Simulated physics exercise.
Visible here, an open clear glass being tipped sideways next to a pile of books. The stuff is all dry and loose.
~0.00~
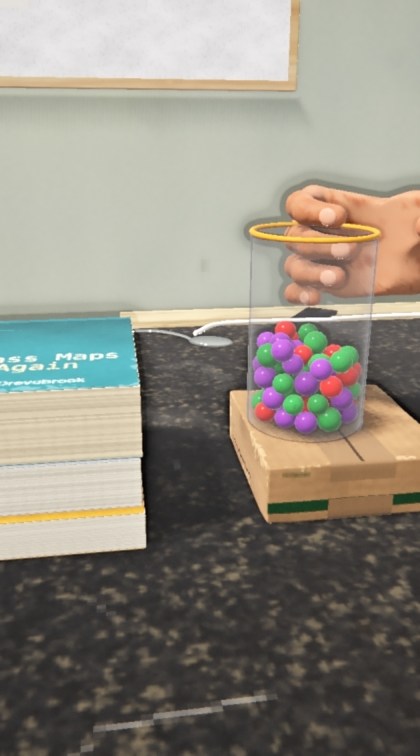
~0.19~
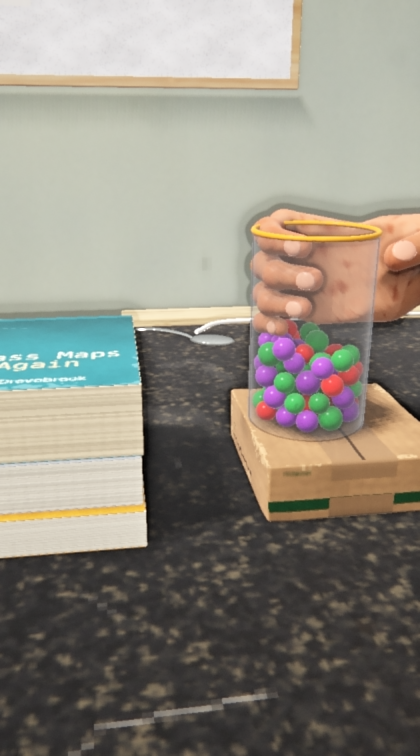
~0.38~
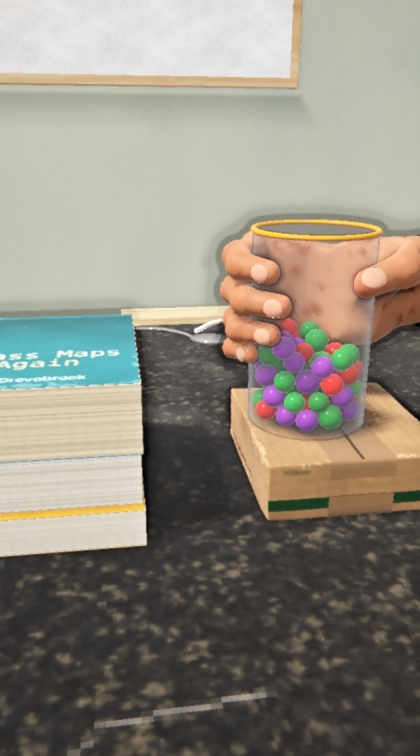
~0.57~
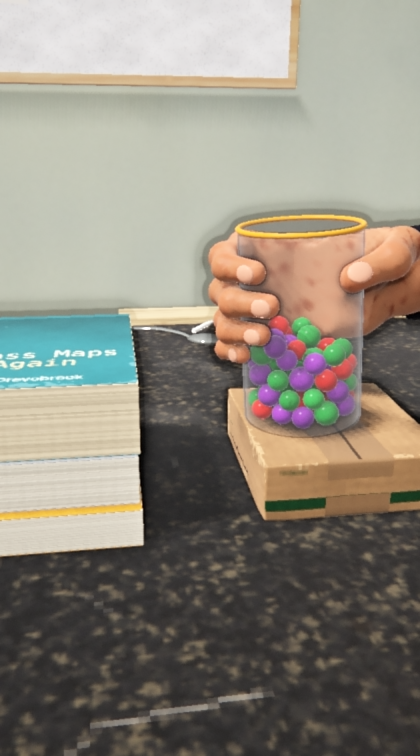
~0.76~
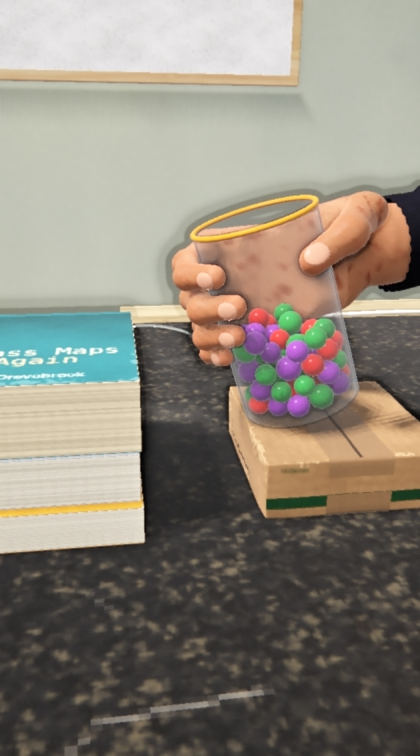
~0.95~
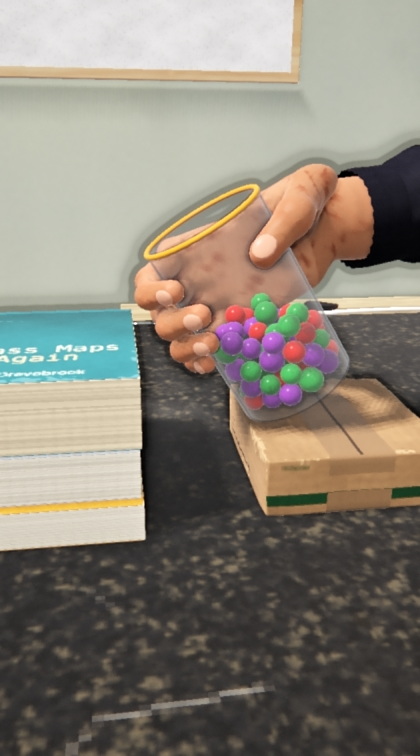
On a dark speckled counter, a hand grips a glass of colourful marbles and tilts it left.
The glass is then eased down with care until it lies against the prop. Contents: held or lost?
Held.
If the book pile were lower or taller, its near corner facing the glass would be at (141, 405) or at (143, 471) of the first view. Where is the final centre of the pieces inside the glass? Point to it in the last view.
(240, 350) and (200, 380), approximately.
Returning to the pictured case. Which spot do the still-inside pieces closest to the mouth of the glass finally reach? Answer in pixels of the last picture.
Around (188, 346).
Around 1.18 s, the glass leans 47°; everything is still inside.
Around 1.38 s, the glass rests on the book pile at 51°; everything is still inside.
Finally (1.9 s), the glass rests on the book pile at 51°; everything is still inside.
